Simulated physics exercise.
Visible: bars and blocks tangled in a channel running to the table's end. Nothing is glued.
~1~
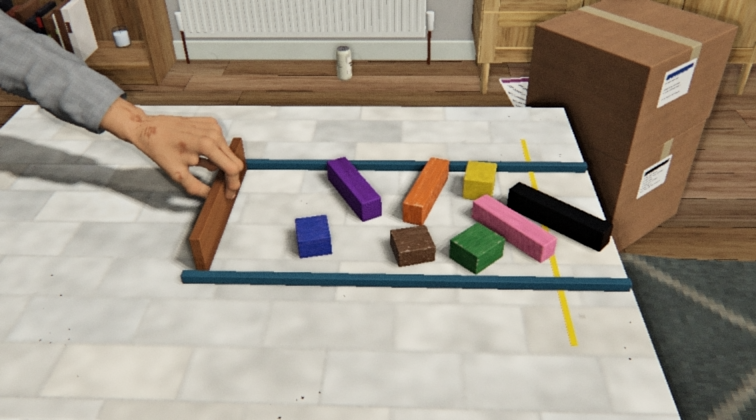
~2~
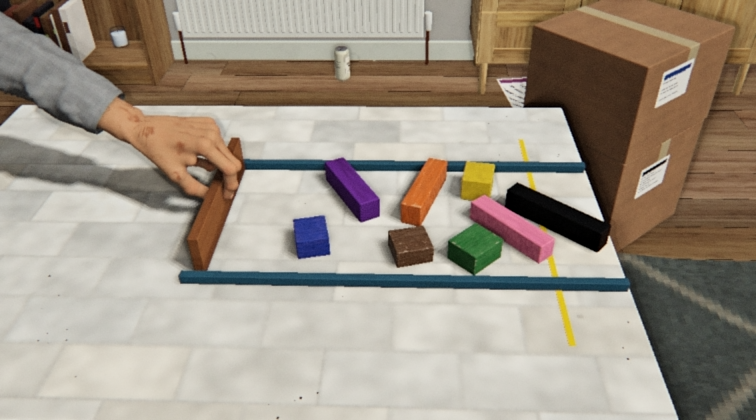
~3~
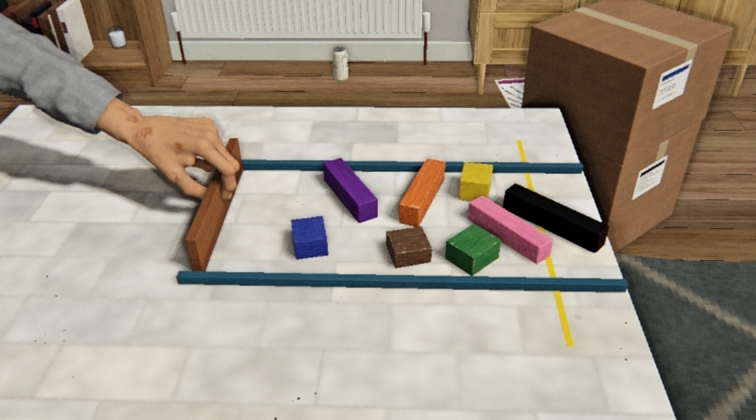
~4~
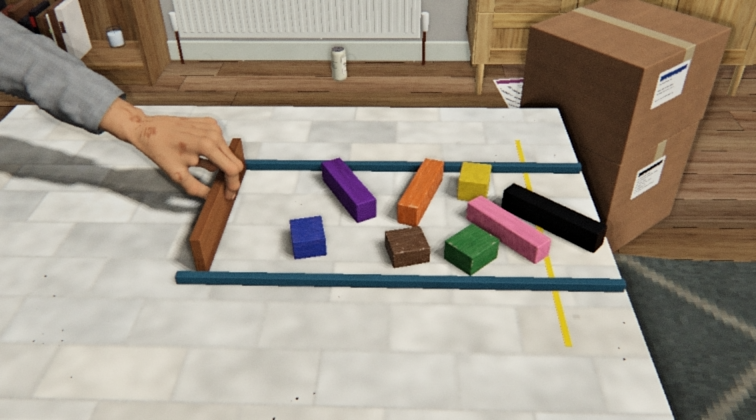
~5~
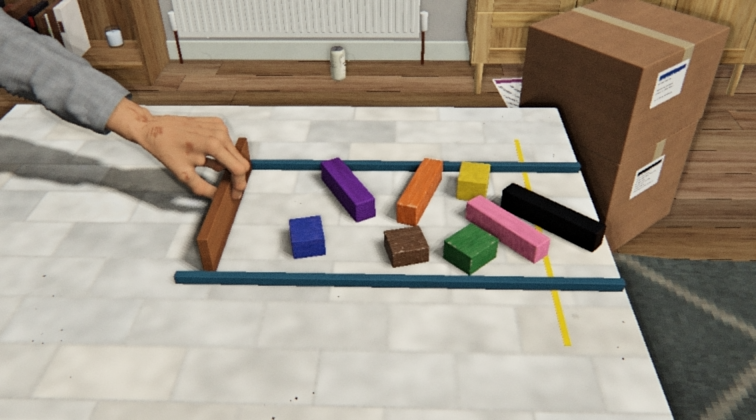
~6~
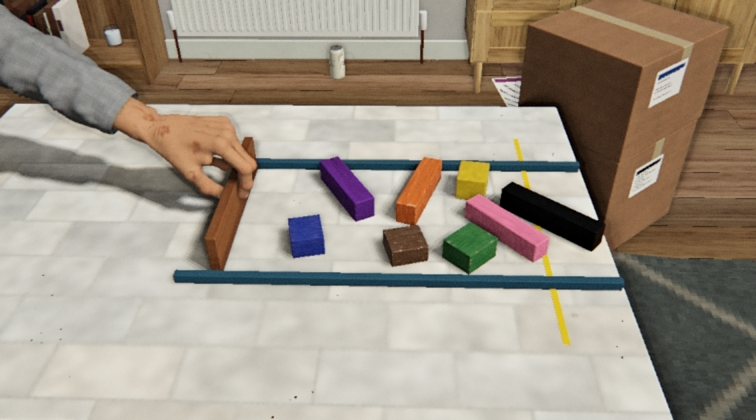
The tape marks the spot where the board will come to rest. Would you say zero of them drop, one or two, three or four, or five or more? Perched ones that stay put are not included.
I predict the tally of drops will be above two but under five.
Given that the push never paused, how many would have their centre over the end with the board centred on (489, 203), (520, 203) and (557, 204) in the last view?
0; 3; 5.
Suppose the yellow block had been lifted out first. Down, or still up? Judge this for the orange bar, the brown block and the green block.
Well, the orange bar is left in place, the brown block is left in place and the green block topples off.
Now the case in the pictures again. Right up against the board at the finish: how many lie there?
2 of them.
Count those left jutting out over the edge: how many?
I make it 2.
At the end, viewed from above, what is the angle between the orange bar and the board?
Roughly 0° out of line.
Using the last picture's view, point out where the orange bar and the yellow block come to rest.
They finish at roughly (564, 191) and (585, 179) respectively.
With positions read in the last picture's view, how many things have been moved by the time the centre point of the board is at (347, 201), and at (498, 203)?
2 at one spot and 8 at the other.
Early on, none off yet; black stick at rest near (550, 215); pink bar at rest near (505, 227); yellow block at rest near (473, 181).
A while later, none off yet; black stick at rest near (550, 215); pink bar moving near (511, 225); yellow block at rest near (473, 181).
Further along, none off yet; black stick travelled a little near (591, 215); pink bar travelled about its own width near (581, 225); yellow block travelled well along near (542, 179).
Finally, the number that fall off is three or four; lost, green block, pink bar and black stick.
